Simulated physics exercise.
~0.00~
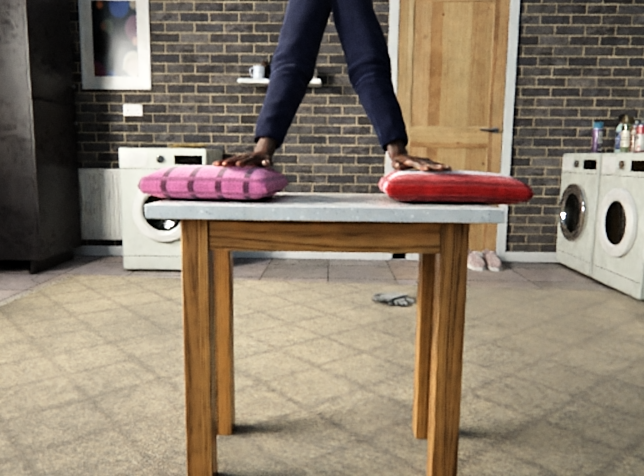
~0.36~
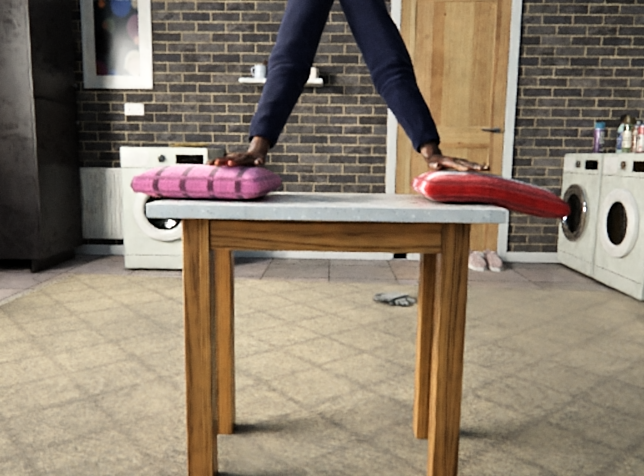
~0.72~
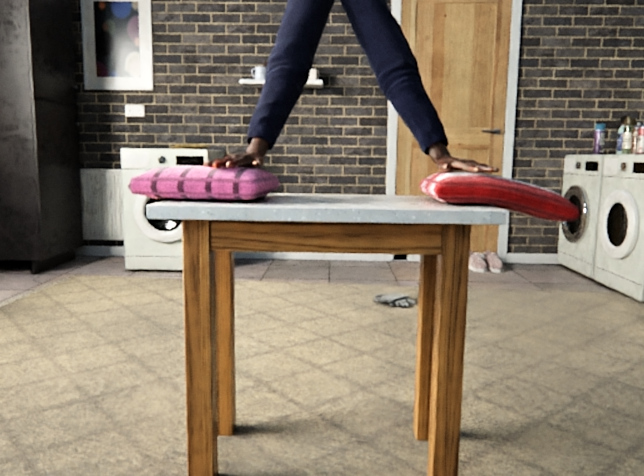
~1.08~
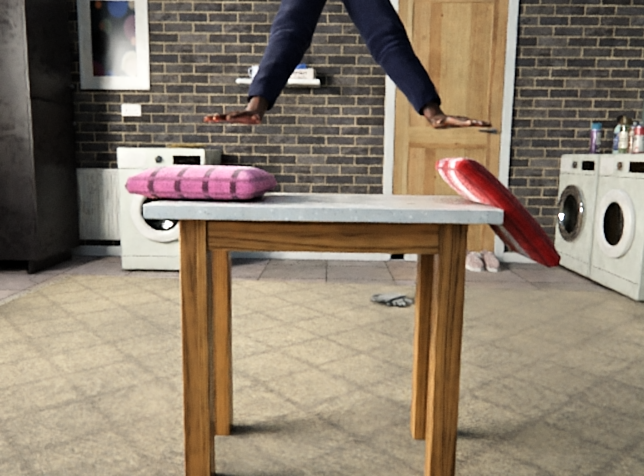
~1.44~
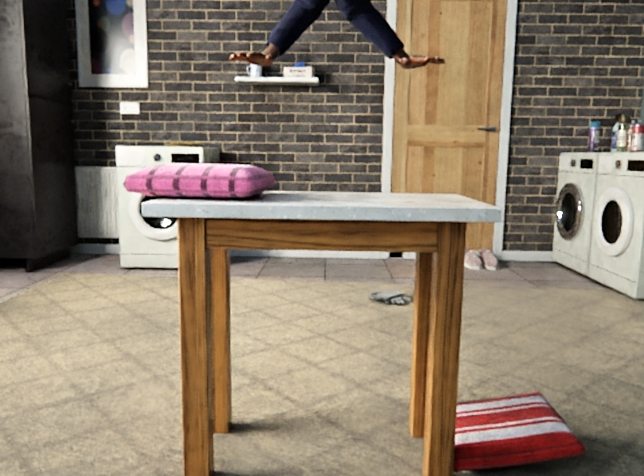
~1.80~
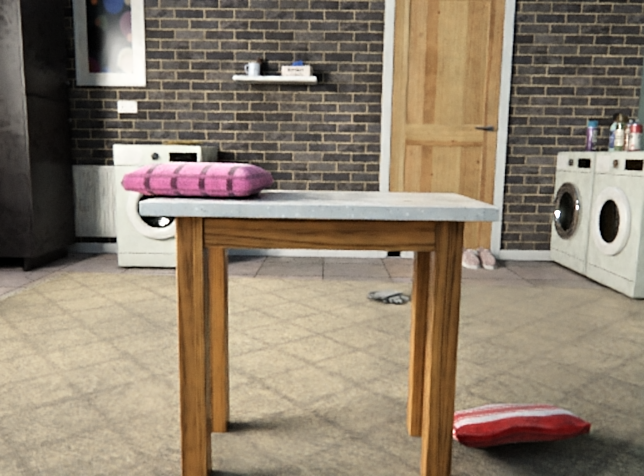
Two hands press down on a pink checked cushion and a red folded blanket resting on a wooden side table with a grey top, in a room with a brick wall and white washing machines. The hands spread apart, sliding the cushion slightly left and the red blanket right until much of it hangs past the edge. Then they lift away, and the blanket tips outward over the right side. It falls and lands on the floor beside the table leg as the hands withdraw upward. The pink cushion stays on the tabletop, while the red blanket lies on the floor.
